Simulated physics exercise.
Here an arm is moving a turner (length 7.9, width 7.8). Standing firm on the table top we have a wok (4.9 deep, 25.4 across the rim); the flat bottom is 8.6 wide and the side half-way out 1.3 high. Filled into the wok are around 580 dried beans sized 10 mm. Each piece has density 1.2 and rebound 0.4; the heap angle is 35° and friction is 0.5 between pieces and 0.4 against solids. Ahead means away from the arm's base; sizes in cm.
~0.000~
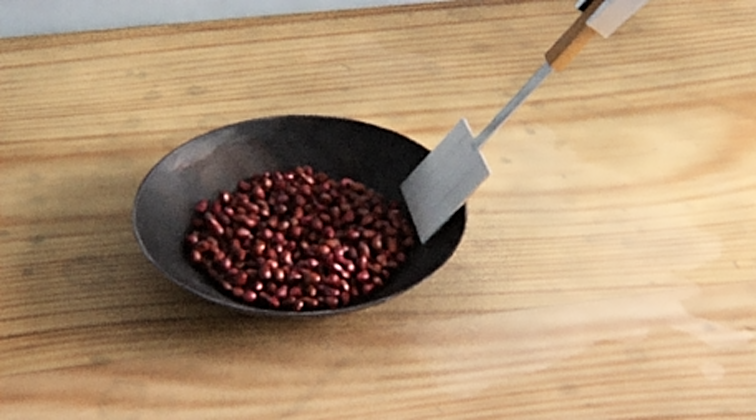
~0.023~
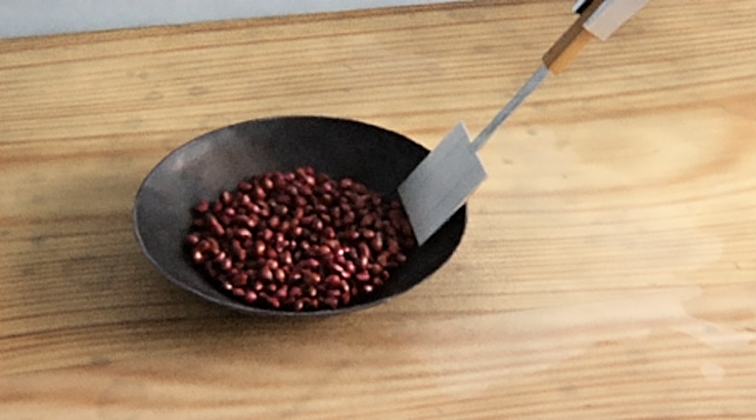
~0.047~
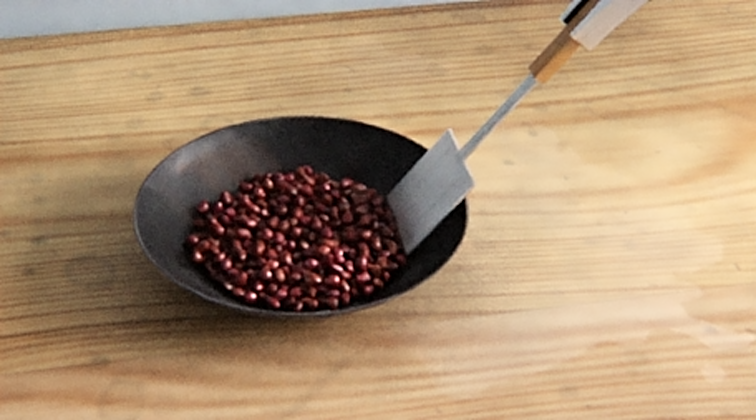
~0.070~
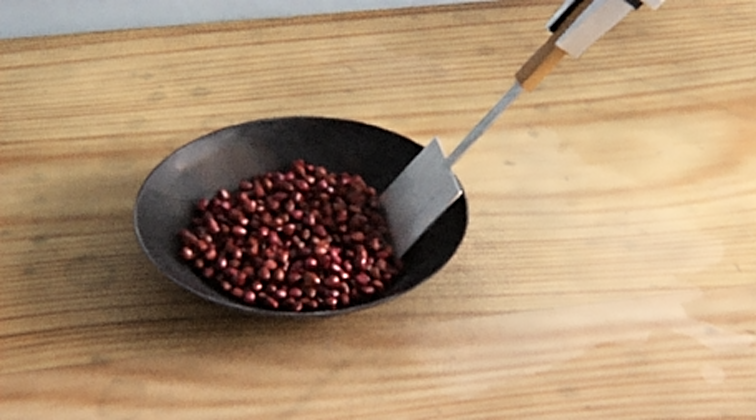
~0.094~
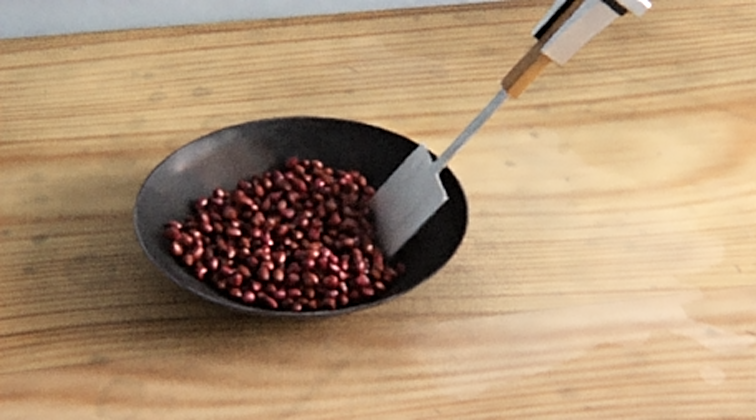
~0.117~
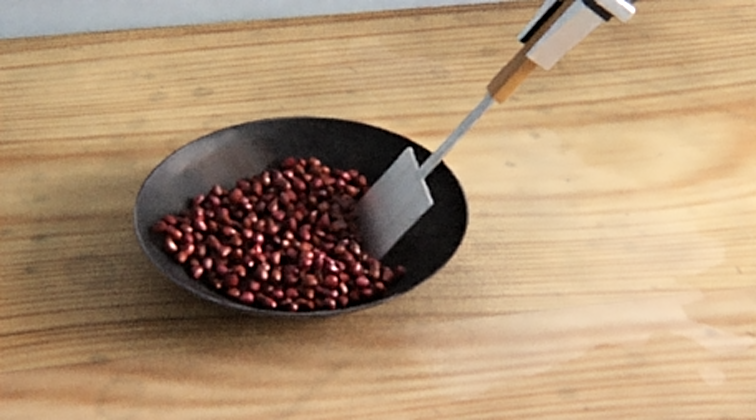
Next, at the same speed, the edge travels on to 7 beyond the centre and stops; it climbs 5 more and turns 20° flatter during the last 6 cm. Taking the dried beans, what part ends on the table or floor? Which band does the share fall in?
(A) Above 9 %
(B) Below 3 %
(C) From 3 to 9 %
Answer: C.
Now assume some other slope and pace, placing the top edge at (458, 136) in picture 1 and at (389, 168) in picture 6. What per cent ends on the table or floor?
Around 5 per cent finishes on the table or floor.
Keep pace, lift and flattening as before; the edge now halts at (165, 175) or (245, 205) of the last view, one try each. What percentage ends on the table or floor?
Respectively some 30 and 0 percent end on the table or floor.
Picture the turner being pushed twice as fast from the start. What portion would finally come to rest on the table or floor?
Estimate: Near 15 %.
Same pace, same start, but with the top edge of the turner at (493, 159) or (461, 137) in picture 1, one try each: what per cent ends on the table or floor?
First try roughly 5 percent, second try roughly 5 percent.
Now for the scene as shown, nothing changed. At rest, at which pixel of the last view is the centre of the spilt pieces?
Near pixel (79, 273).
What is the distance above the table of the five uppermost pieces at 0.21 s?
Height: Approx. 5 cm.
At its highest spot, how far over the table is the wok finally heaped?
Close to 6.5 centimetres high.
By 0.21 s, sloping 51°, highest piece 6 above the table; 582 in the wok.
By 0.29 s, sloping 41°, highest piece 7 above the table; 575 in the wok, 7 on the blade or in flight.
By 0.54 s, sloping 31°, highest piece 6 above the table; 554 in the wok, 22 on the table or floor, 6 on the blade or in flight.
By 1.59 s, sloping 31°, highest piece 6 above the table; 550 in the wok, 32 on the table or floor.
Final count, 550 in the wok, 32 on the table or floor. That is 5 % on the table or floor.
